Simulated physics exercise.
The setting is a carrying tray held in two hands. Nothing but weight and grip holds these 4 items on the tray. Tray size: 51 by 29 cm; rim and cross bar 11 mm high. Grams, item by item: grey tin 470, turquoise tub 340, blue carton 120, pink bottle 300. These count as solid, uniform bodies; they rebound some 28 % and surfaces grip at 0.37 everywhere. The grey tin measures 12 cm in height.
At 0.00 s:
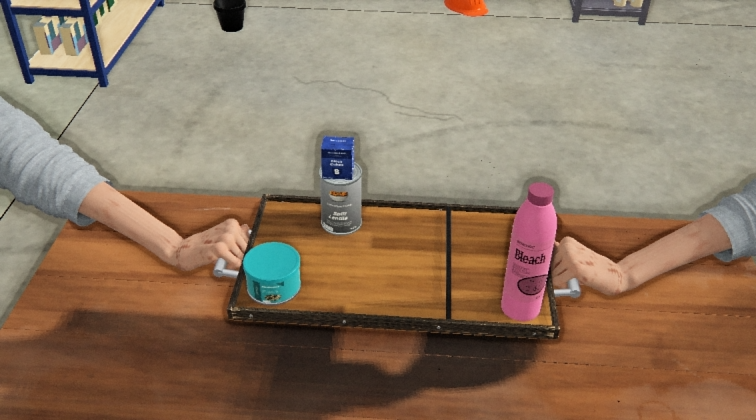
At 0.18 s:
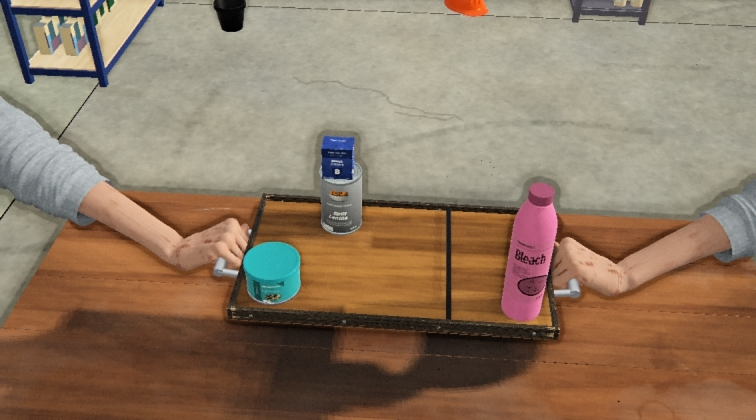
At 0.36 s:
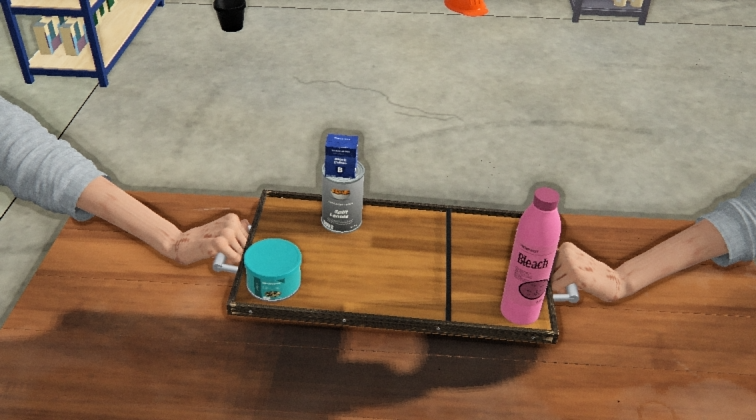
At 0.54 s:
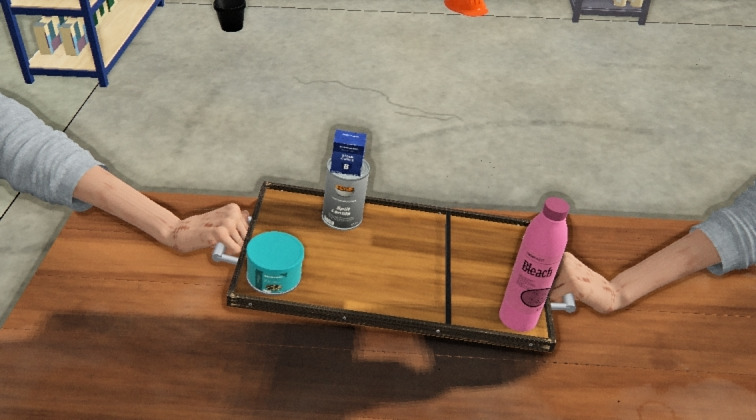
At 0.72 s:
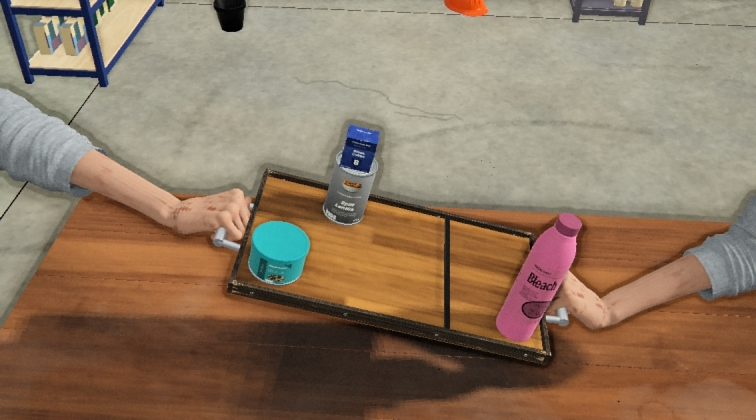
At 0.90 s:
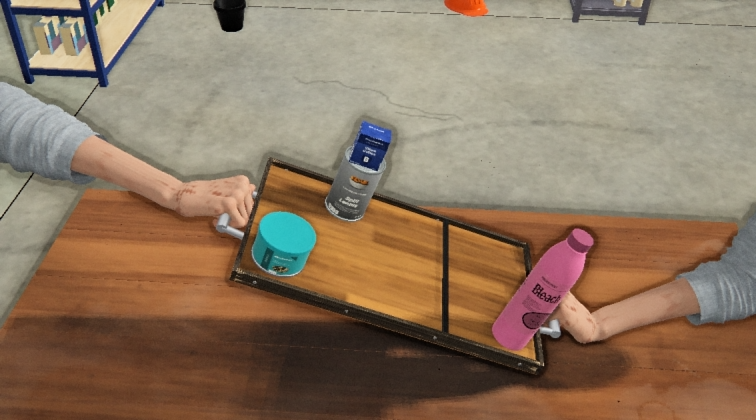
The video shows two hands holding a wooden tray carrying a turquoise tub, a blue carton atop a grey tin, and a pink bottle; the tray starts level, then tilts steadily right side down, the objects leaning with it.
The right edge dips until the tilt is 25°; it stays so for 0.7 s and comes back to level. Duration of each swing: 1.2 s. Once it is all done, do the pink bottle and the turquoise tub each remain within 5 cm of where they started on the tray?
Watch the pink bottle - it heads off; watch the turquoise tub - it heads off.
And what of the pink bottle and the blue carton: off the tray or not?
Pink bottle: Out of bounds; blue carton: Out of bounds.
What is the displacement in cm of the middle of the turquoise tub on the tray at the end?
About 24 cm.
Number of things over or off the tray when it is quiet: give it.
It adds up to 3.
Around 1.40 s, tilt 25°, right edge down; pink bottle now off the tray; turquoise tub shifted 7 cm near (328, 253); blue carton shifted 9 cm.
Around 1.70 s, tilt 25°, right edge down; turquoise tub shifted 21 cm near (407, 284); blue carton on its side; grey tin tipped 9° against what carries it.
Around 2.40 s, tilt 19°, right edge down; blue carton now off the tray; turquoise tub shifted 24 cm near (423, 289); grey tin on its side.
Finally (3.7 s), off the tray, blue carton and pink bottle; on their side or leaning hard on the tray, grey tin; not toppled but over 5 cm from the start, turquoise tub. Final places as that camera would see them, pink bottle near (569, 411), turquoise tub near (419, 282).
